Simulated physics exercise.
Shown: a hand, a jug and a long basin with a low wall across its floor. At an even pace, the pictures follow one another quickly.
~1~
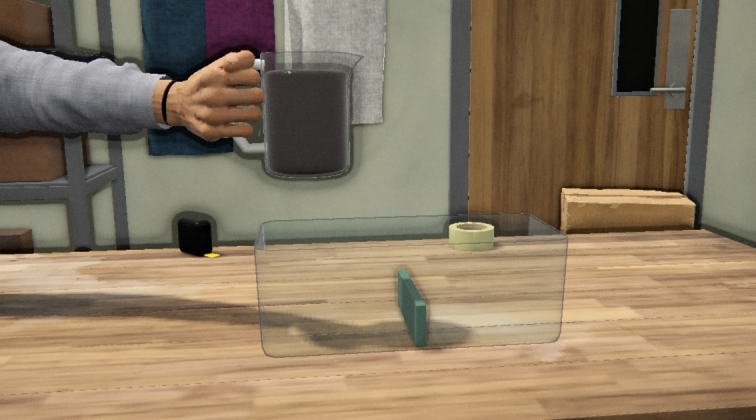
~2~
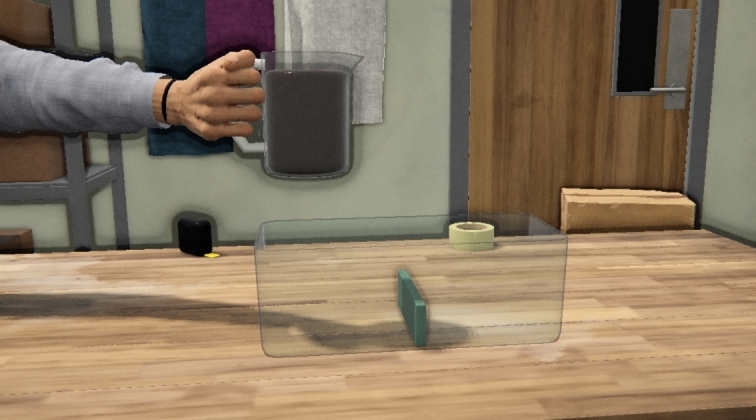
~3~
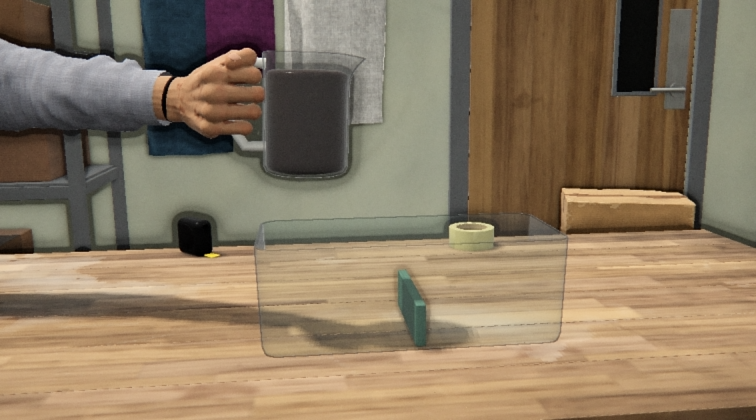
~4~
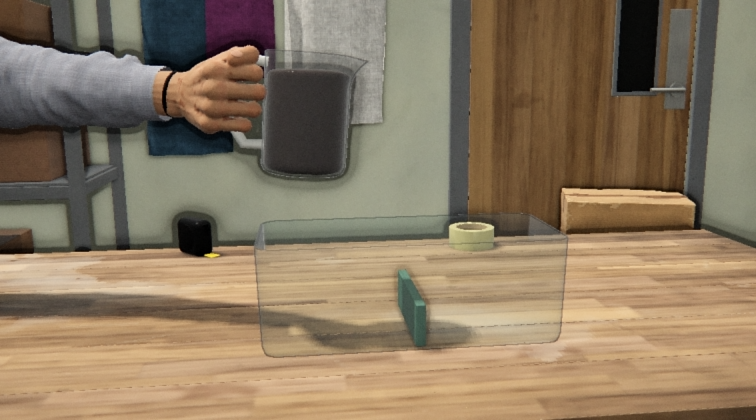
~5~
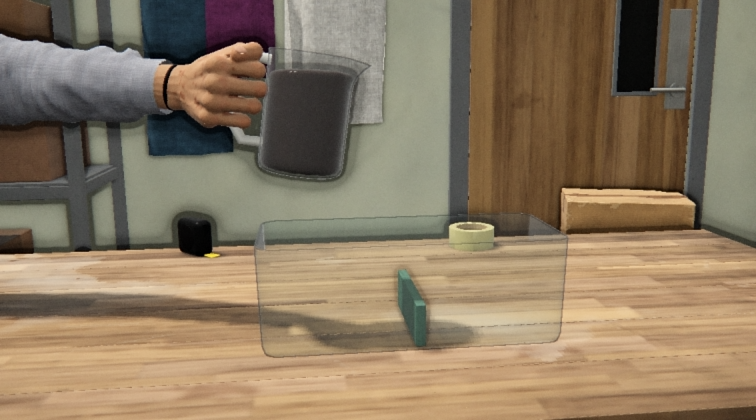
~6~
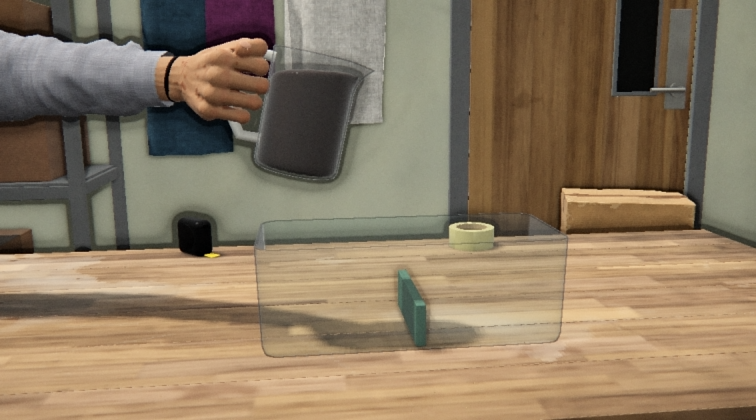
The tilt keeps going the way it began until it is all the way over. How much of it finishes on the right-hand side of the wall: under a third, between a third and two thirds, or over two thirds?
Over two thirds.
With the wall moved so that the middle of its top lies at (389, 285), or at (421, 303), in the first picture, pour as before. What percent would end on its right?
In turn 95 and 65 in a hundred.
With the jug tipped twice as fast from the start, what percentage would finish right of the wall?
Close to 75 per cent.
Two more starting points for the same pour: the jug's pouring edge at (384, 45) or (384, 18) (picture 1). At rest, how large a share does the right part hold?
Roughly 95 per cent, then roughly 95 per cent.
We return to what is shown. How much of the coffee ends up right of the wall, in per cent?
About 80 percent.
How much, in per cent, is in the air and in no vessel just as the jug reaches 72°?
Airborne fraction: Approx. 15 %.
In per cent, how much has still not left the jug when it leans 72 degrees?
80 %.
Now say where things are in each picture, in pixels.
The first picture shows tilt 0°; pouring edge (364, 55); surface from (264, 73) to (348, 72); the long basin's rim runs from (258, 237) to (548, 227); the wall's top is at (411, 287).
The second picture shows tilt 1°; pouring edge (364, 56); surface from (265, 73) to (348, 73).
The third picture shows tilt 2°; pouring edge (366, 57); surface from (266, 72) to (348, 73).
The fourth picture shows tilt 5°; pouring edge (368, 60); surface from (268, 72) to (350, 74).
The fifth picture shows tilt 8°; pouring edge (371, 64); surface from (270, 73) to (353, 75).
The sixth picture shows tilt 13°; pouring edge (375, 70); surface from (271, 75) to (358, 75).
A moment on, the jug is tipped part way and 82 per cent is still to pour, 0 is left of the wall and 3 right of it.
Next, the jug is tipped right over and 32 per cent is still to pour, 3 is left of the wall and 44 right of it.
Then the jug is tipped right over and 4 per cent is still to pour, 12 is left of the wall and 80 right of it.
Later the jug is tipped right over and 0 per cent is still to pour, 17 is left of the wall and 82 right of it.
Finally, 17 per cent lies left of the wall, 82 right of it and 1 outside.
